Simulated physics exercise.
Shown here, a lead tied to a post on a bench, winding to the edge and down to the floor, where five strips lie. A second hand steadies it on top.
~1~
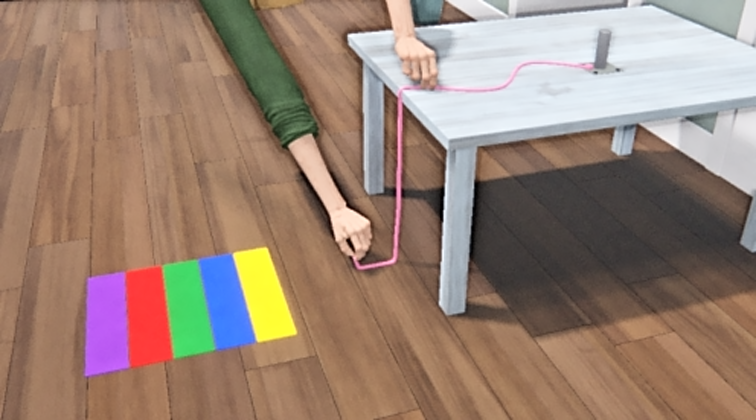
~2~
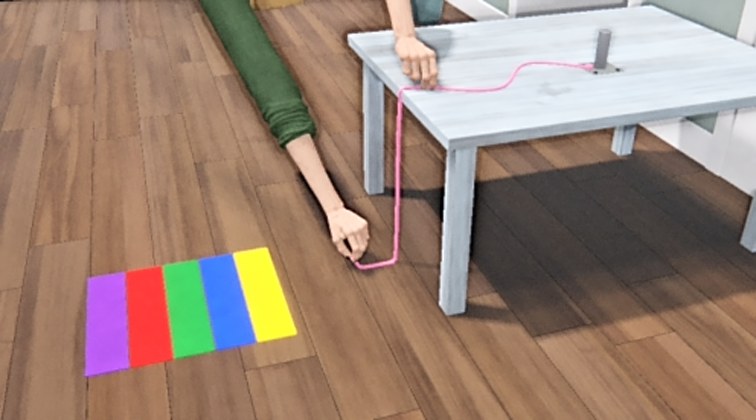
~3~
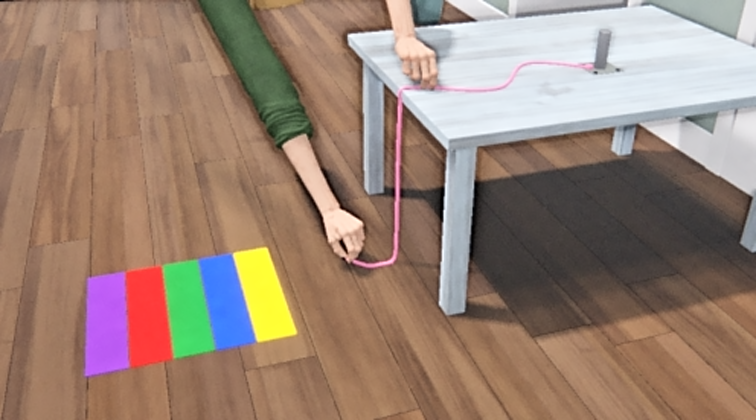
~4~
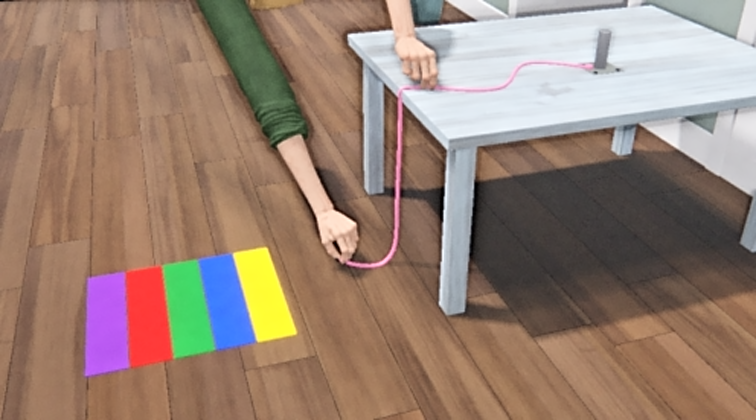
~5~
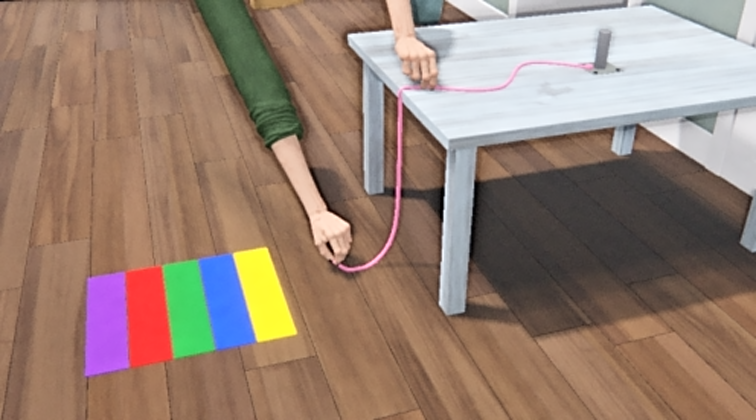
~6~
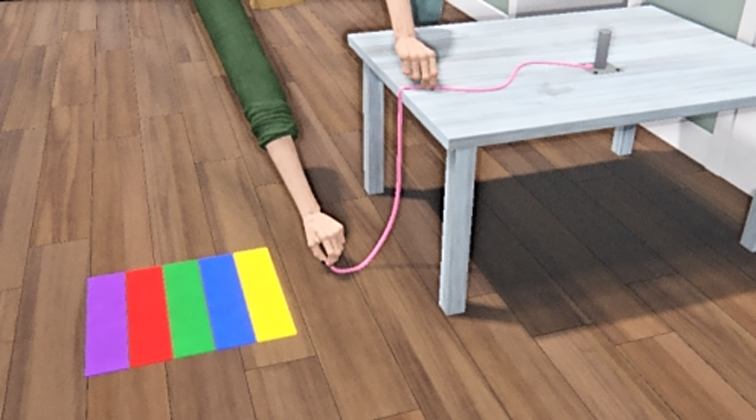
On a wooden floor beside a pale table, a hand slowly drew the low end of a pink cord left toward five coloured strips, while another hand stayed at the table's edge.
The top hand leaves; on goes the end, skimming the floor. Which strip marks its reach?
It gets as far as the green strip.
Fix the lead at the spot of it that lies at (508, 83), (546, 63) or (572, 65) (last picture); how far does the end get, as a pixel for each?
About (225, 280), (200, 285) and (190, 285).
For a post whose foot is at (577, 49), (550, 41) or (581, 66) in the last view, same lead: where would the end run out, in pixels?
The places are (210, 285), (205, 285) and (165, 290).
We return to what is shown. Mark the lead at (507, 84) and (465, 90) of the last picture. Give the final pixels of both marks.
Near (470, 82) and (423, 88).
Soon after, end near (255, 276); over yellow.
After that, end near (210, 284); over blue.
At the stop, end near (184, 288); over green. The green one.
